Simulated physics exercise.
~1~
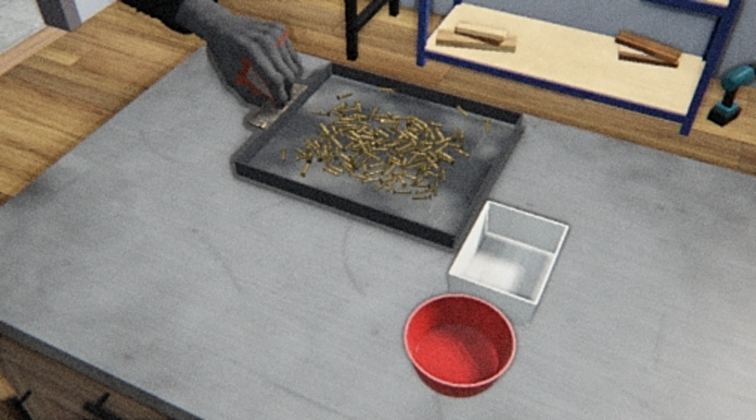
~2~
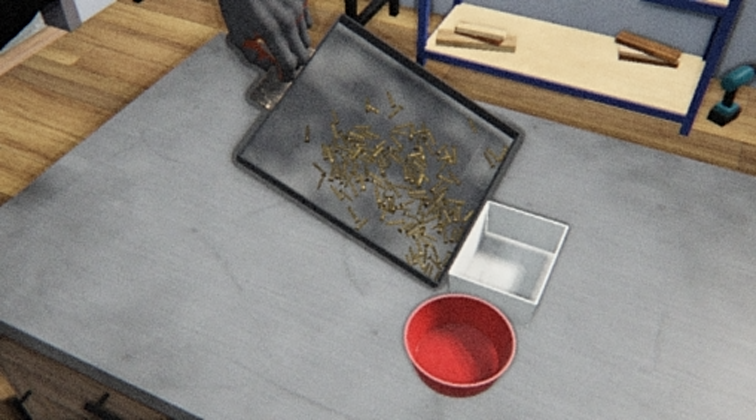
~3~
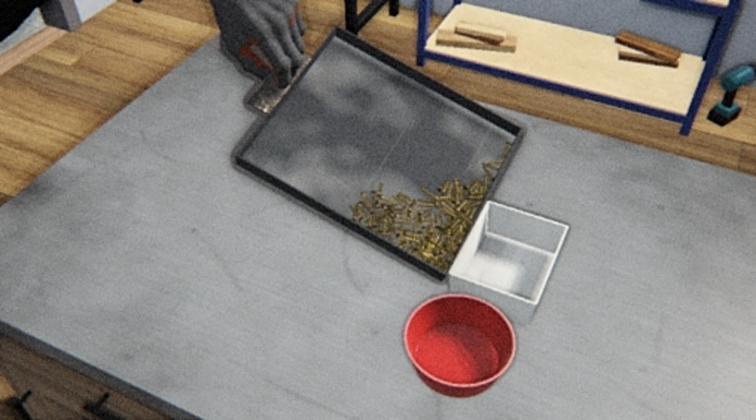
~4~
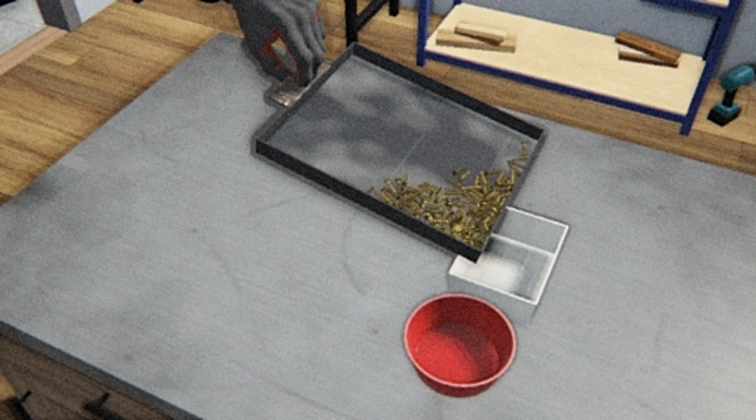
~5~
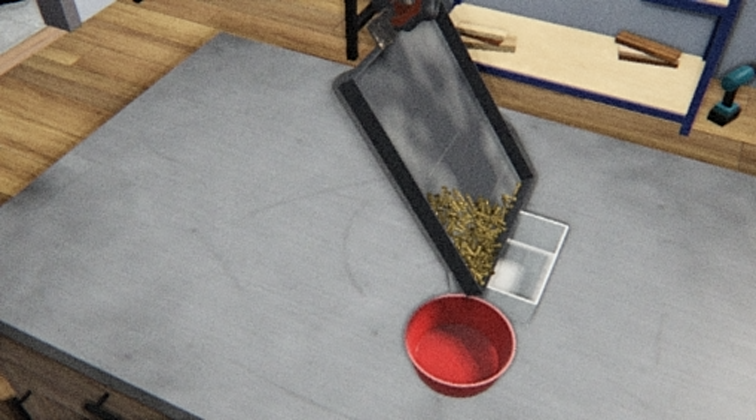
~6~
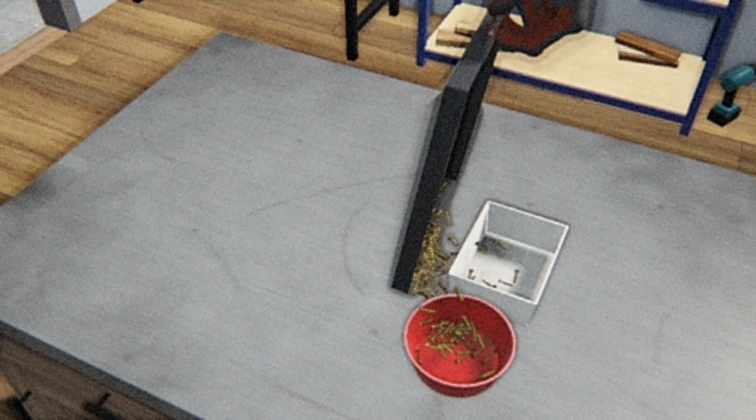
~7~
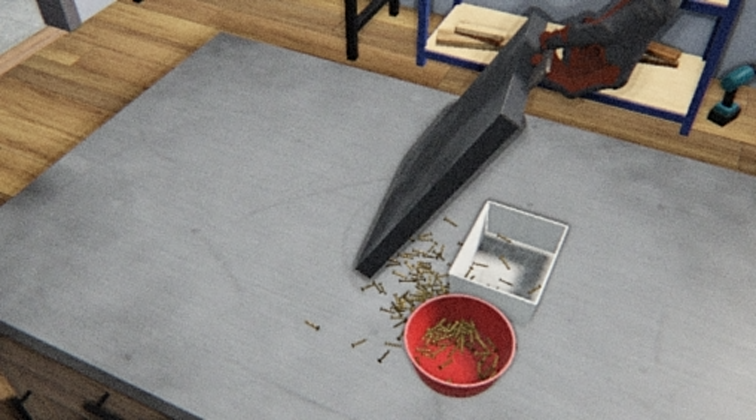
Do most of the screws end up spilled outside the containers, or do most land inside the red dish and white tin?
Most of them end up spilled outside on the table. The red dish catches a fair share, while the white tin gets only a few.
